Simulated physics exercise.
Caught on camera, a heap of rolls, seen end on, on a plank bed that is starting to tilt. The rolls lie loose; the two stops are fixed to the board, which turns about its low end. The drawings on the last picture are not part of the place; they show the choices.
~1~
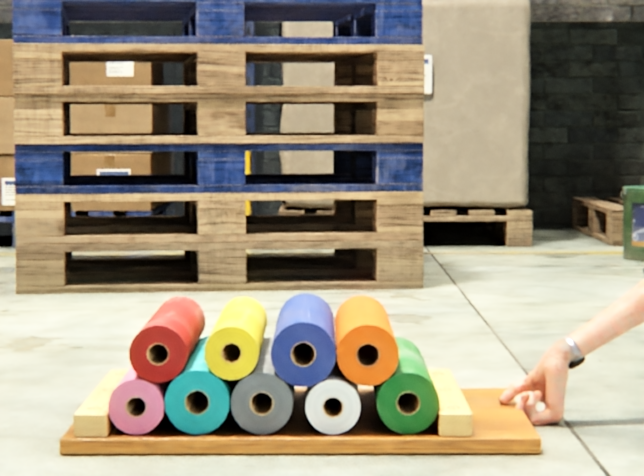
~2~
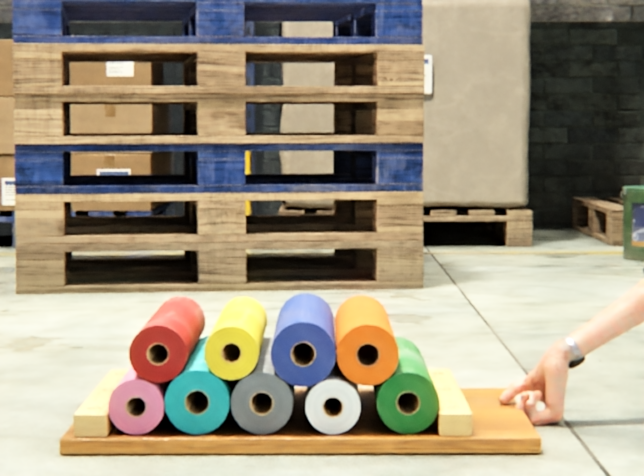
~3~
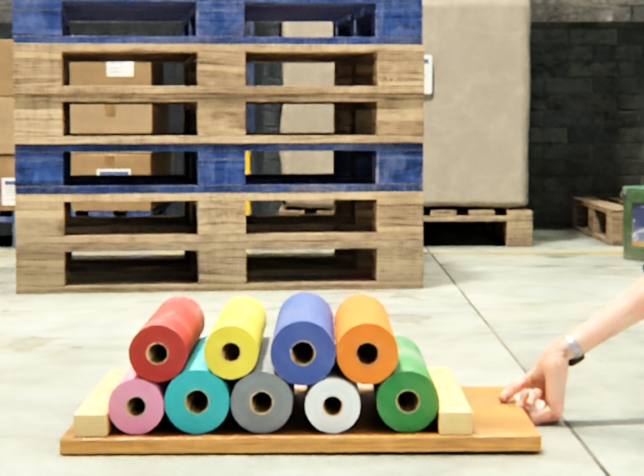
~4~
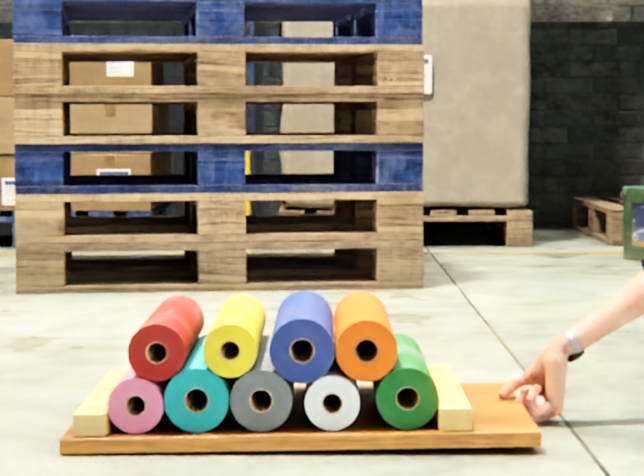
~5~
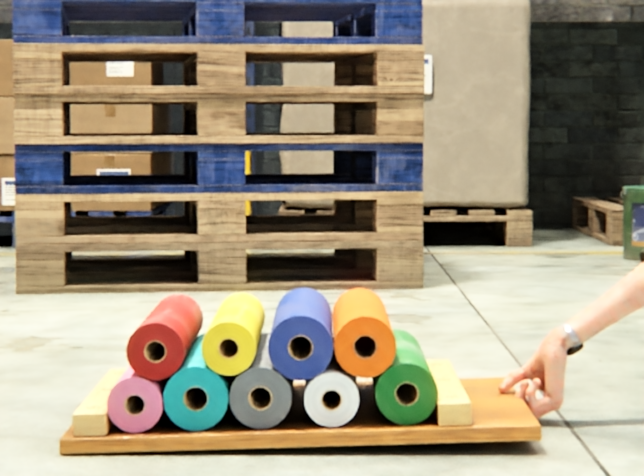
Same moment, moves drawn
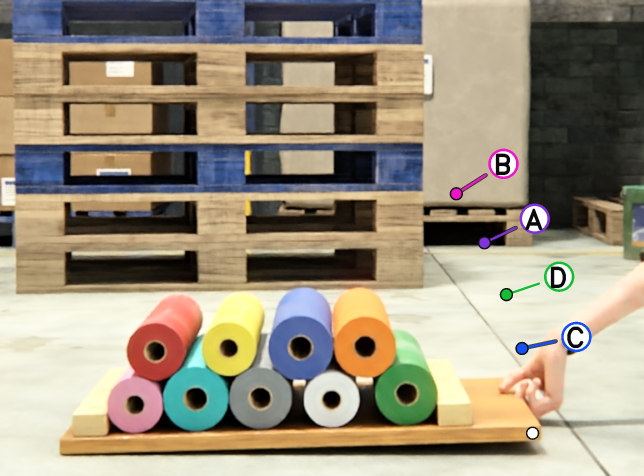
In a warehouse with stacked pallets behind, nine colored rolls lie in two rows between pale blocks on a wooden board, a hand at its right end. The board stays almost level at first, then the hand raises that end slightly, and the rolls shift barely leftward with it, still stacked.
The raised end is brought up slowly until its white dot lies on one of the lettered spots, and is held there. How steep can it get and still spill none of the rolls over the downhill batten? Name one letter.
At most to D.
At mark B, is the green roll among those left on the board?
The green roll: Yes.
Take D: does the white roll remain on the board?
Yes, with D.
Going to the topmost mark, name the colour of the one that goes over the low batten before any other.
First is the red one.
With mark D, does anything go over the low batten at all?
No, at D.
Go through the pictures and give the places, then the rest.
Red roll (158, 354); blue roll (303, 354); orange roll (368, 355), in the first picture.
Orange roll (368, 355); board (302, 408), in the second picture.
Board (302, 406); green roll (408, 401); orange roll (367, 353); yellow roll (231, 352), in the third picture.
Board (302, 405); pink roll (135, 406); turquoise roll (197, 400), in the fourth picture.
Board (302, 402); pink roll (135, 404); turquoise roll (196, 398), in the fifth picture.
On the marked copy, A at (485, 243); B at (456, 194); C at (522, 348); D at (506, 295); the white dot at (533, 433).
With D. Early on, board at 14°.
Further on, board at 19°.
At the end, board at 19°, none over the low batten.
As for the rest, A four over the low batten (yellow, red, blue, orange); B four over the low batten (yellow, red, blue, orange); C none over the low batten.
